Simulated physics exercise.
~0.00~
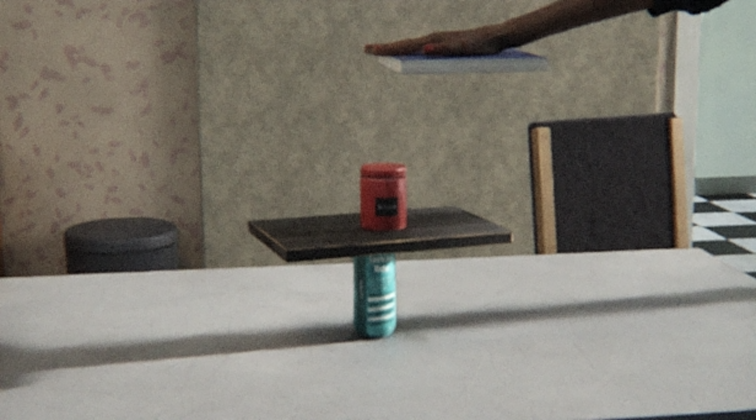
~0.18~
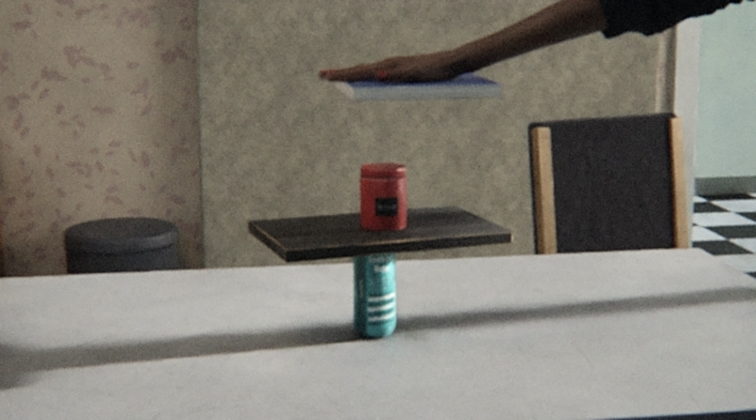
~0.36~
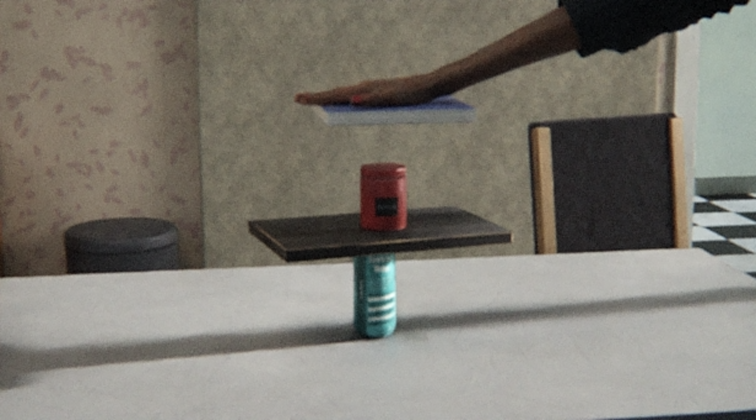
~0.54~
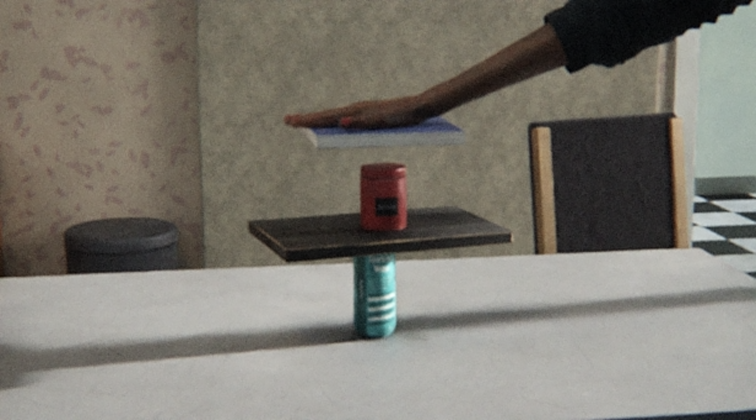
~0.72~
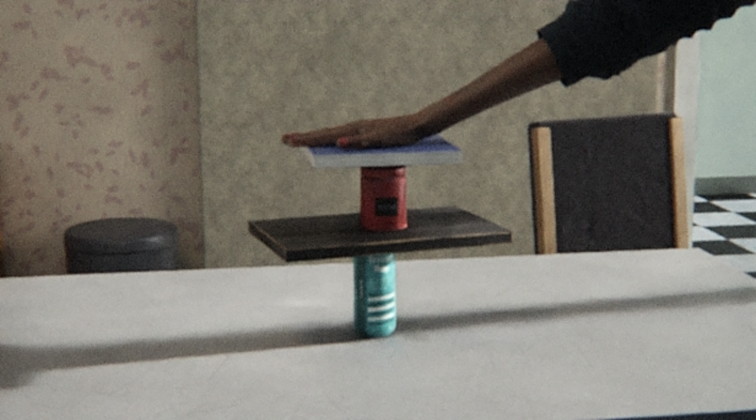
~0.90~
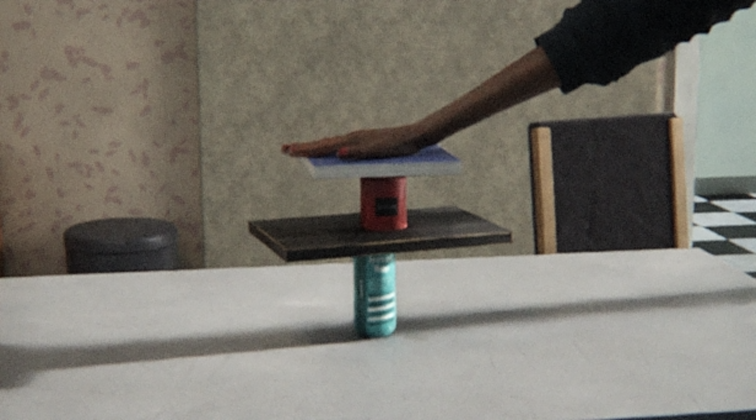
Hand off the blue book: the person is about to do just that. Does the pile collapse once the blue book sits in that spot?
No: It is going to rest securely.
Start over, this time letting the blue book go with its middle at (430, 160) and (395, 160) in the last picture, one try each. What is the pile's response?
Try one: It topples; try two: It stands firm.
After 1.40 s, nothing has stirred.
After 2.40 s, blue book resting near (378, 161).
At rest (4.0 s), all 4 in place. Seen from the same camera at the end, blue book near (378, 161). The pile holds.
